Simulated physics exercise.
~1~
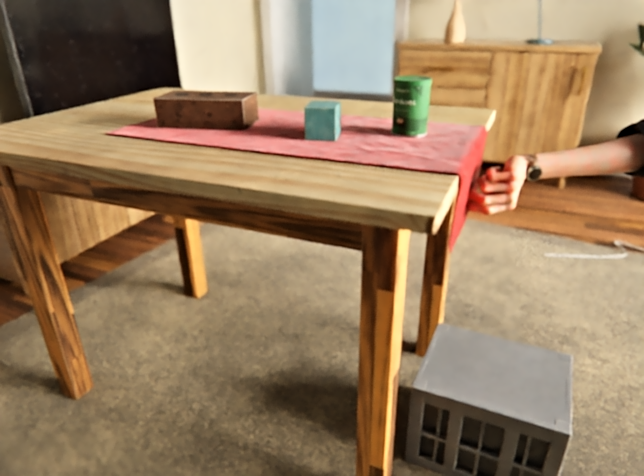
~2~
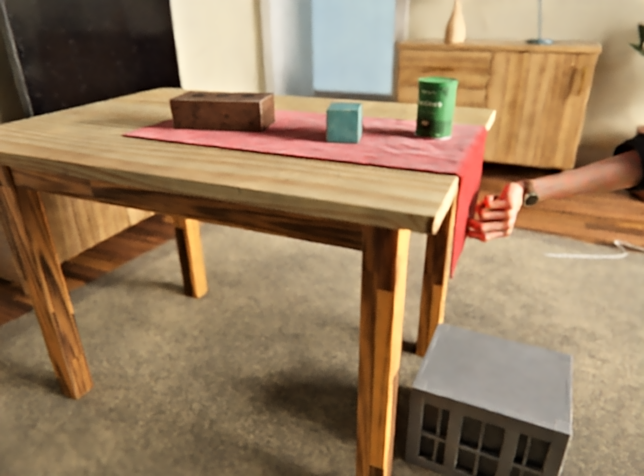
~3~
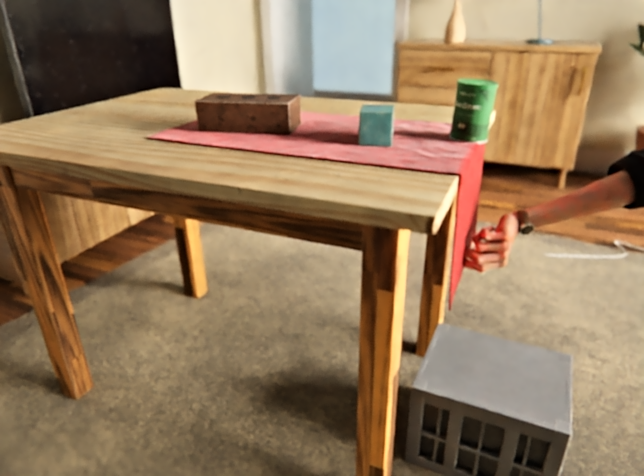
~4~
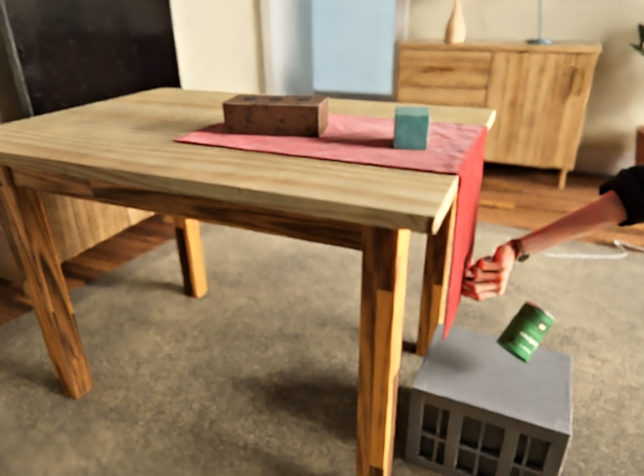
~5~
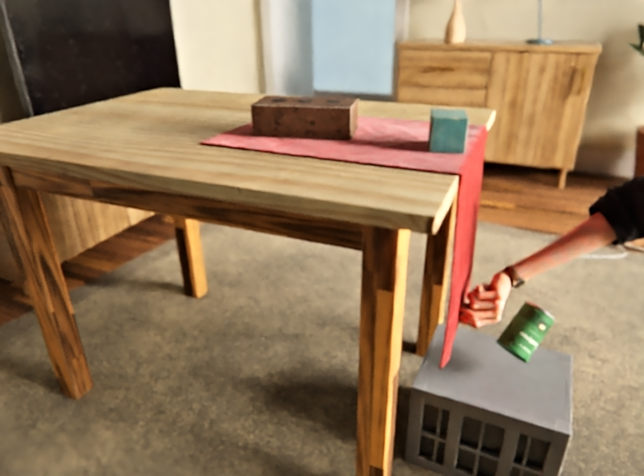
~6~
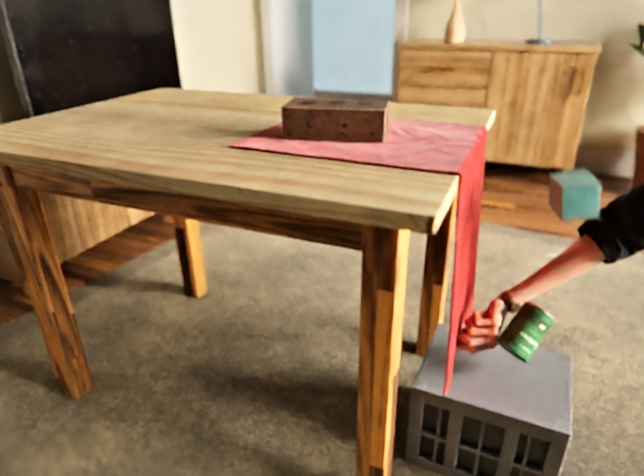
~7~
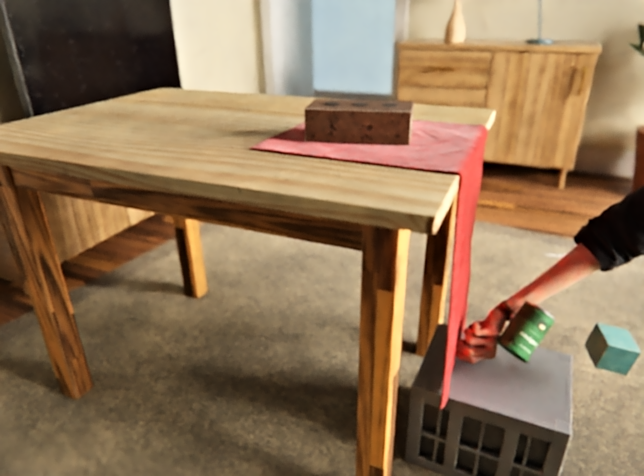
A hand reaches in from the right and grips the hanging end of a red scarf on a wooden table, seen from a still view in a room with a cabinet behind. On the scarf sit a brown brick, a turquoise block and a green tin, with a grey crate below. The hand draws the cloth downward, carrying all three toward the right edge. The tin goes over first and appears tilted above the crate. The block follows, tipping off and dropping to the right. Finally the hem reaches the crate, while the brick remains on the table.
